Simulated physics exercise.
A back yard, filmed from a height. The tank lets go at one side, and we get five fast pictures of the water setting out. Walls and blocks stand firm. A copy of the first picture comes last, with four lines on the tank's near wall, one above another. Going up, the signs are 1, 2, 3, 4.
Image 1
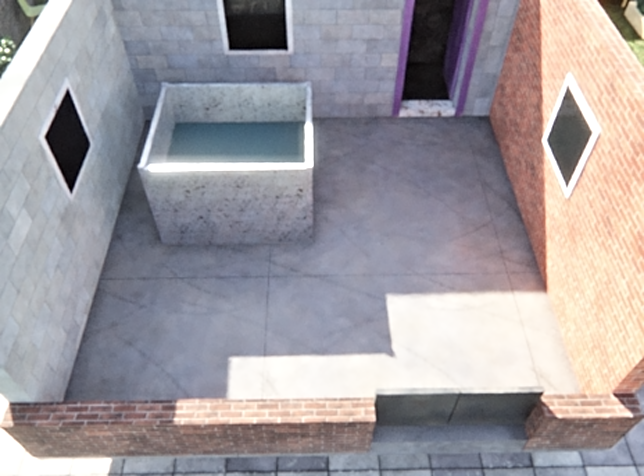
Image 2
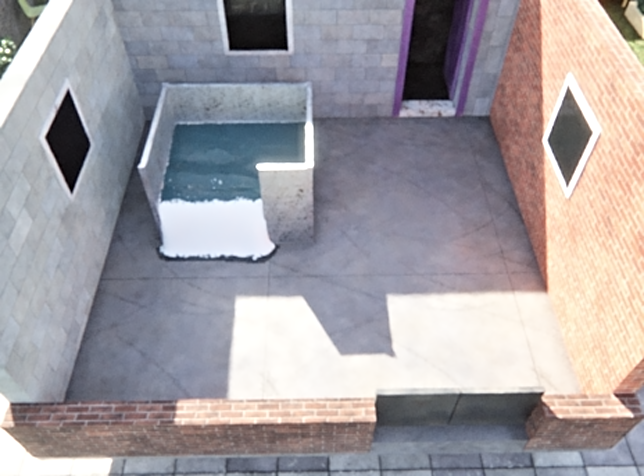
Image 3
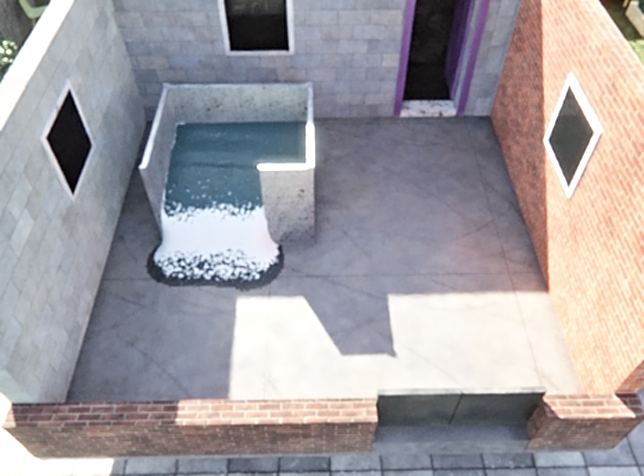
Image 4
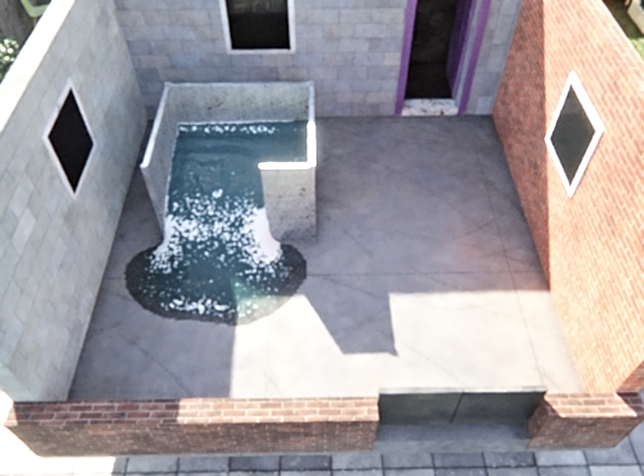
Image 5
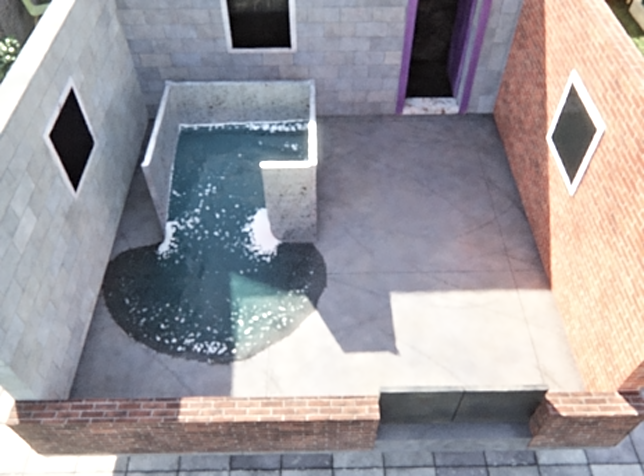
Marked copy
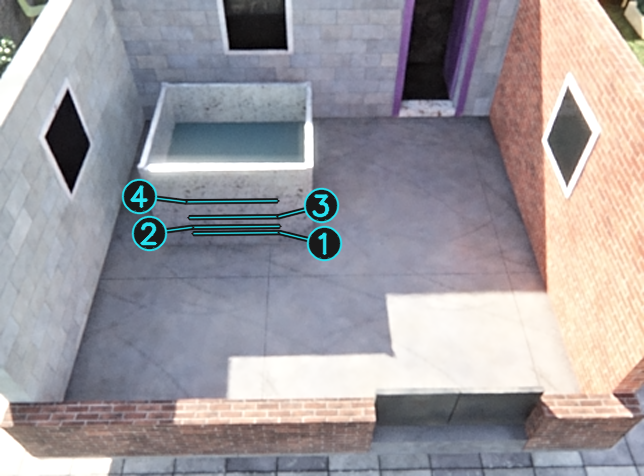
A walled back yard had a stone tank of still water in its back left corner, then the tank's front opened and water poured out, foaming white and spreading across the grey ground.
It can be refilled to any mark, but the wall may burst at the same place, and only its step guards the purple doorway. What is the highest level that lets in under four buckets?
It is 4.
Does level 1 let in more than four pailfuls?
No, that is safe.
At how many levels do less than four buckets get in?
All four.
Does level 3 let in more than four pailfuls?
No.
In cyan, 1 at (236, 233); 2 at (235, 226); 3 at (234, 217); 4 at (231, 201); from the bottom up 1, 2, 3, 4.
For level 1, nothing gets over.
For level 2, nothing gets over.
For level 3, nothing gets over.
For level 4, a splash gets over, under a bucket.
